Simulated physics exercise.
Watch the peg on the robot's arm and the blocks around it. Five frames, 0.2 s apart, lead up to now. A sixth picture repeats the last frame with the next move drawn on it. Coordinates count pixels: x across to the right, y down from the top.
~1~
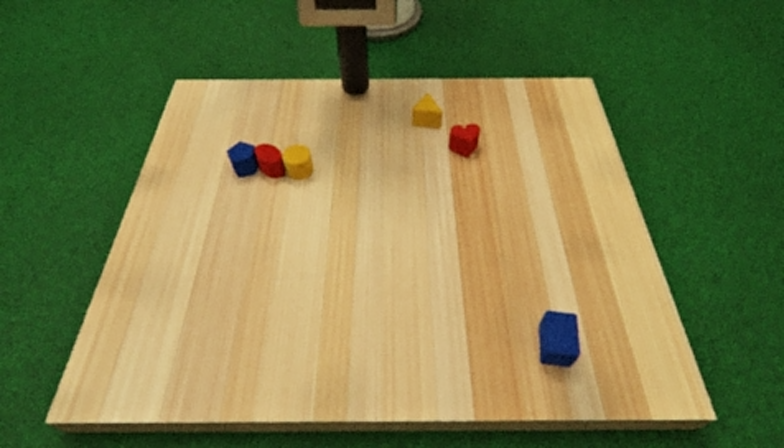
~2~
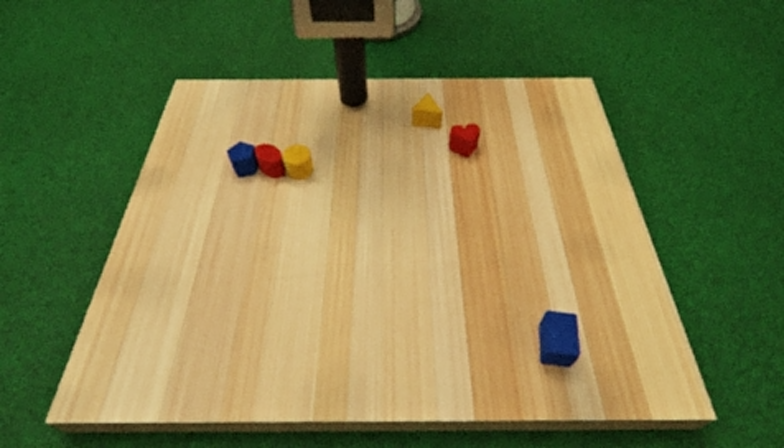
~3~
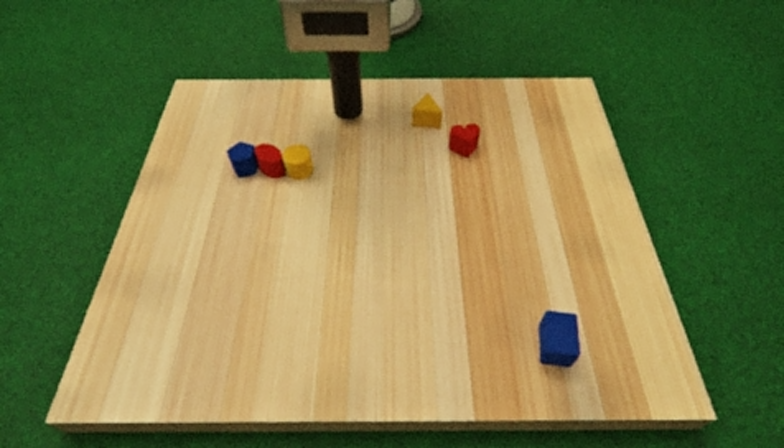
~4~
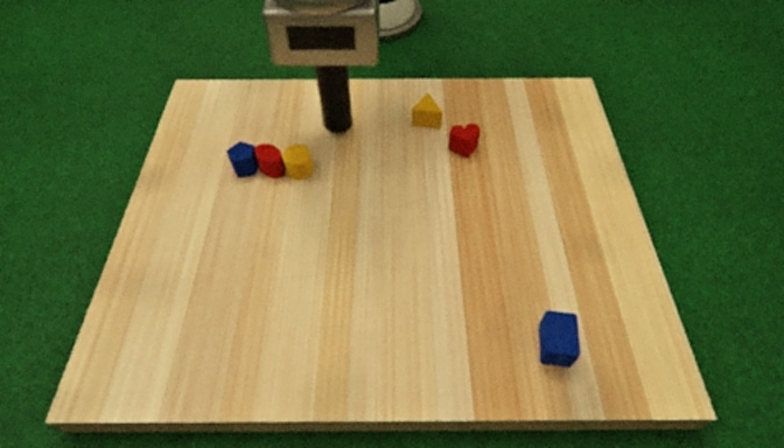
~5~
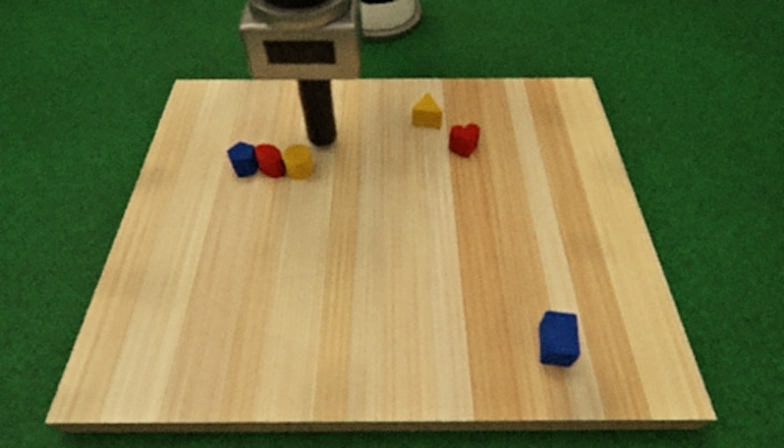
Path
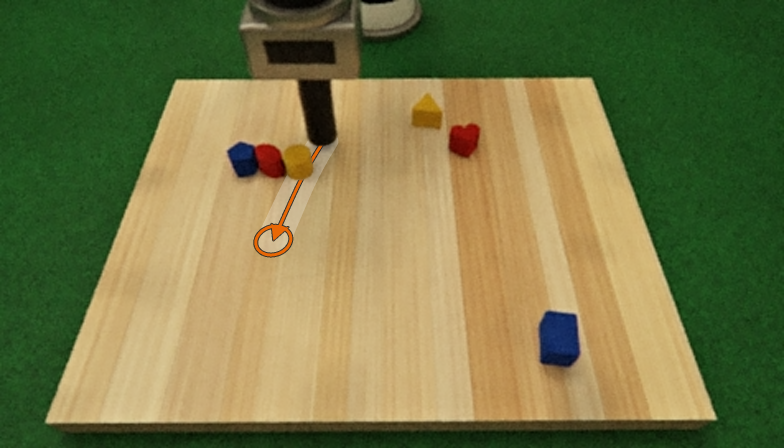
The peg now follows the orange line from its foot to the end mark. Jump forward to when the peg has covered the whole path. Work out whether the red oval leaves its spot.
The block stays on its spot.
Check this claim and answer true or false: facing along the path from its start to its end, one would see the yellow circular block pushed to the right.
True - the claim holds.
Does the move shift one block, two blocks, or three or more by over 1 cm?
The number of blocks that move over 1 cm is one.
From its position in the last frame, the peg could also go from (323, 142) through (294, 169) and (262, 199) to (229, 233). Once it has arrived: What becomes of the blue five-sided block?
Here's my answer: The blue five-sided block gets displaced.
The line goes from (323, 142) through (298, 187) to (273, 240).
The first path, step by step. One third of the way, peg (304, 166); yellow circular block (281, 174).
Two thirds of the way, peg (288, 199); yellow circular block (255, 201).
At the end, peg (271, 235); red oval unmoved; yellow circular block (240, 214).
